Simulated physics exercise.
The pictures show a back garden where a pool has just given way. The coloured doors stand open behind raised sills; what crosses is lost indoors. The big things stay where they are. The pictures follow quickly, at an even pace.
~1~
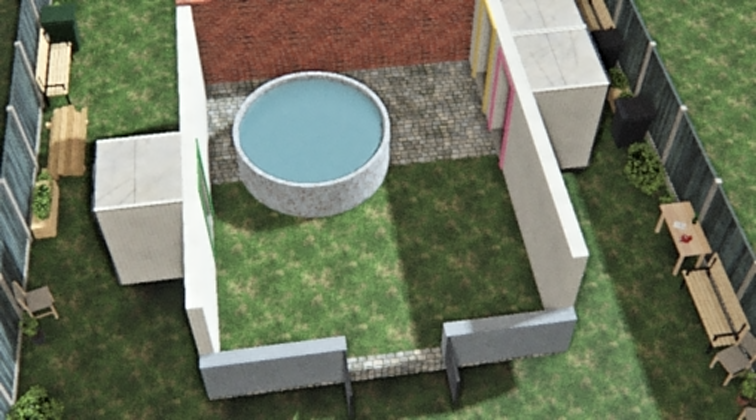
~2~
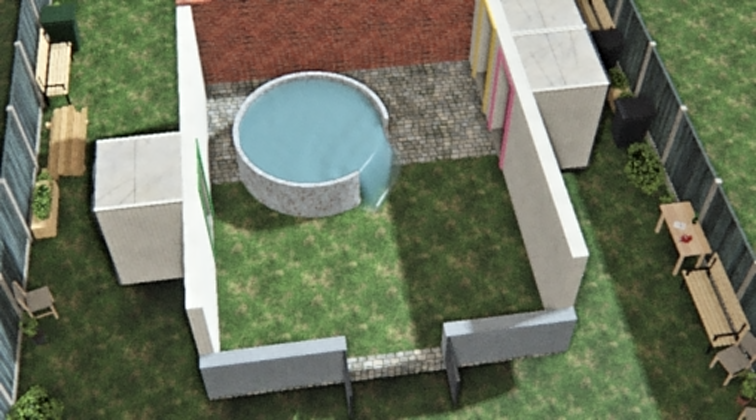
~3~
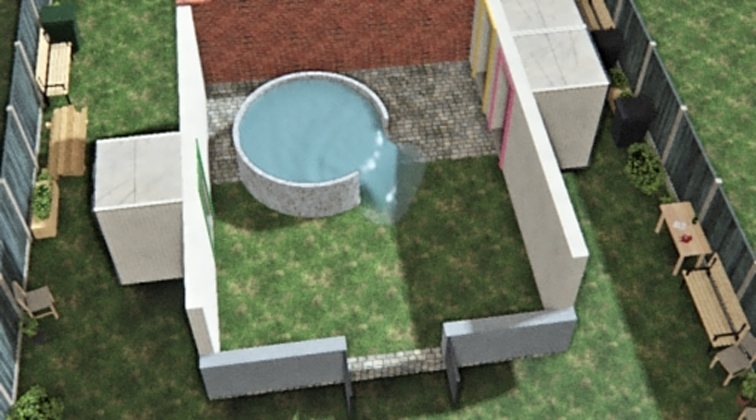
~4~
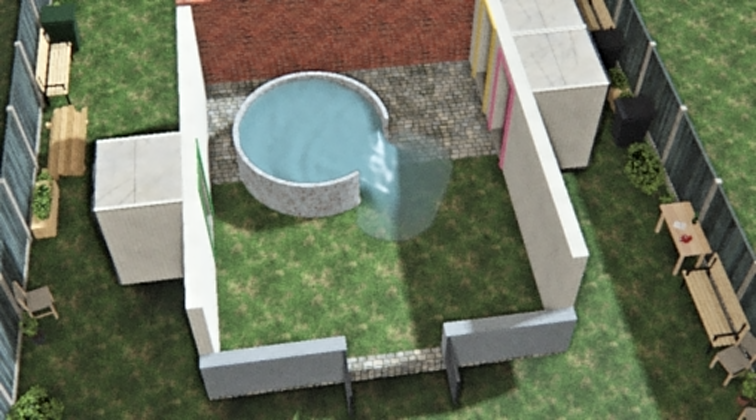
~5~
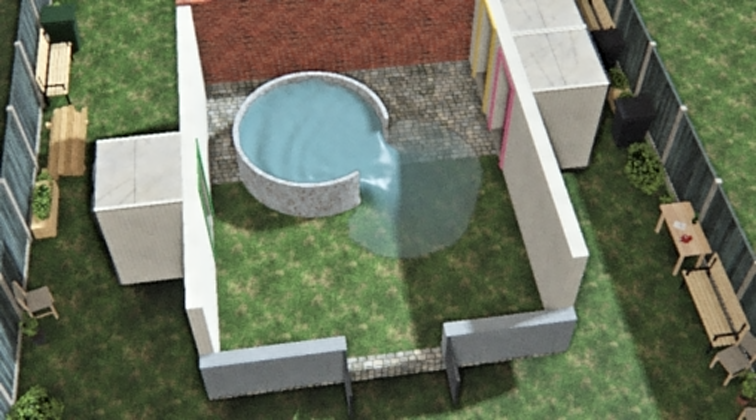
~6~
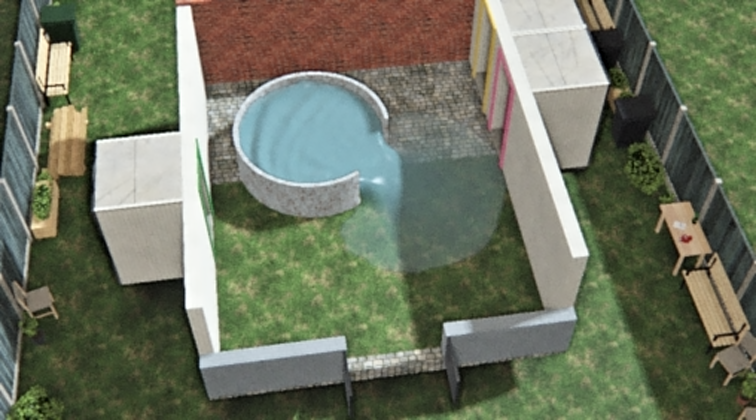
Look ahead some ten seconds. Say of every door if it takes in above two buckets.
In the end: The yellow door holds within the limit; the pink door floods; the green door holds within the limit.
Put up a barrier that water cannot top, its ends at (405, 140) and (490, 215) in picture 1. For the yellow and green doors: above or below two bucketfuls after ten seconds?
In short: Yellow door stays under; green door is under.
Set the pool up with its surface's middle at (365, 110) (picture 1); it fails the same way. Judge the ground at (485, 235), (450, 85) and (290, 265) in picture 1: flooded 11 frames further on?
In turn: Under water, flooded, clear.
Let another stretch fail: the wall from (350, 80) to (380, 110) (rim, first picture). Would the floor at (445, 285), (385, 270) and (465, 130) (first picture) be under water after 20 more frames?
In turn: Free of water, clear, awash.
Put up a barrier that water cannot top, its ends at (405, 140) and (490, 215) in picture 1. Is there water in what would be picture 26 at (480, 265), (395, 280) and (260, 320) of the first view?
As listed: Awash, wet, clear.
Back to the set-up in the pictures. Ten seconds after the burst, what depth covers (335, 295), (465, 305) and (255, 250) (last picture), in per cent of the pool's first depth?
Roughly 12, 14 and 14 per cent, in turn.
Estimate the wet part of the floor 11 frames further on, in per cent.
Near 40 in a hundred.
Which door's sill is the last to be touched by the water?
Last comes the green one.
A moment on, water covers 35 % of the floor; the yellow door wet at the sill, nothing in, the pink door over two buckets in, the green door not reached.
Next, water covers 40 % of the floor; the yellow door wet at the sill, nothing in, the pink door far over two buckets in, the green door not reached.
Then, water covers 55 % of the floor; the yellow door wet at the sill, nothing in, the pink door far over two buckets in, the green door not reached.
Later, water covers 90 % of the floor; the yellow door wet at the sill, nothing in, the pink door far over two buckets in, the green door not reached.
In the end, water covers 100 % of the floor; the yellow door wet at the sill, nothing in, the pink door far over two buckets in, the green door wet at the sill, nothing in.
